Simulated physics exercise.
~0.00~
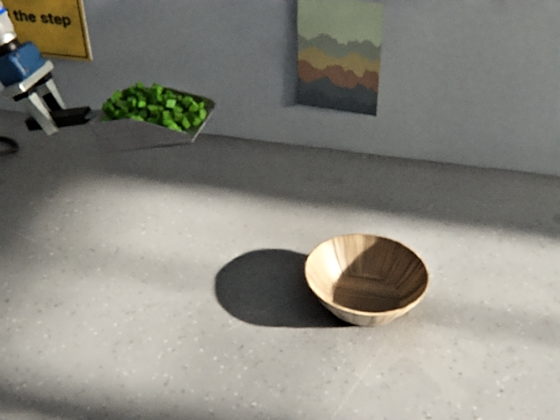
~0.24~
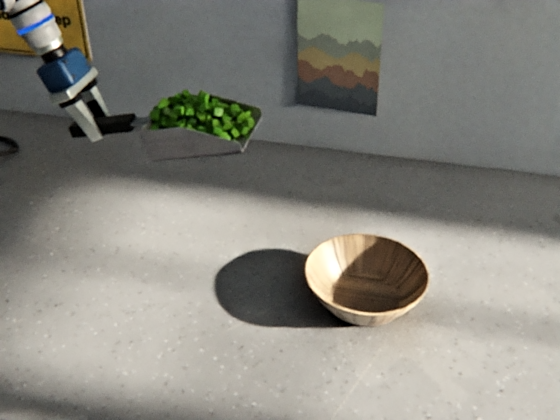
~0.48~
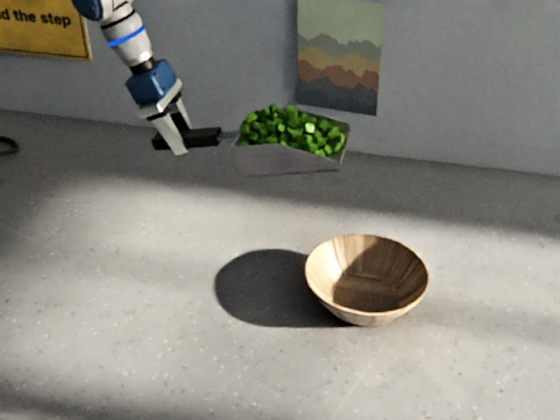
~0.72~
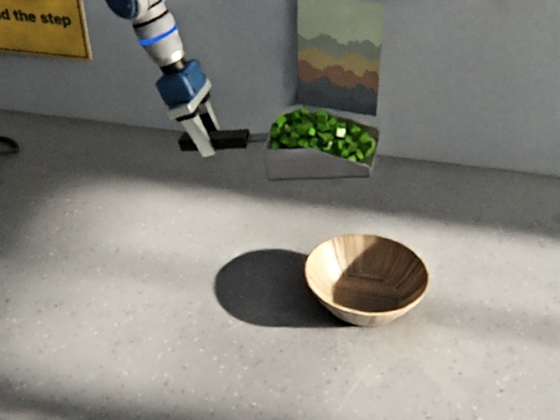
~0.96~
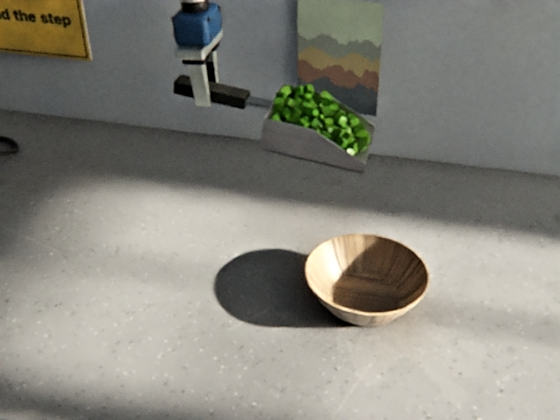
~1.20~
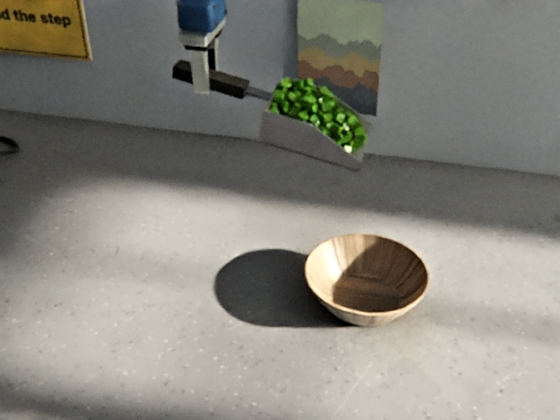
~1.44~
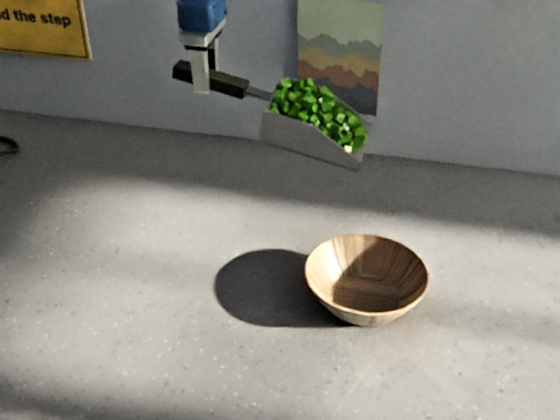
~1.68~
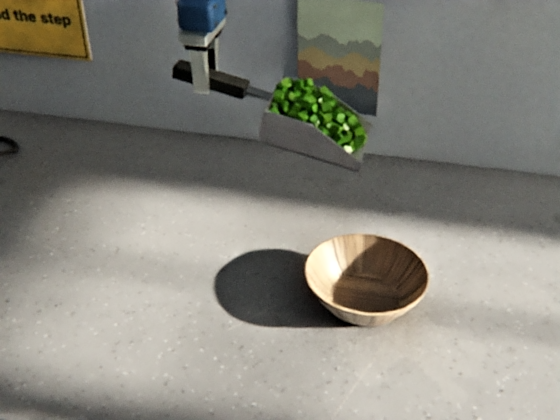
A robot arm carried a scoop heaped with green vegetable pieces rightward above a gray table, then raised it slightly and tipped it forward near a wooden bowl. It stopped there, the pieces still piled in the scoop and the bowl empty.
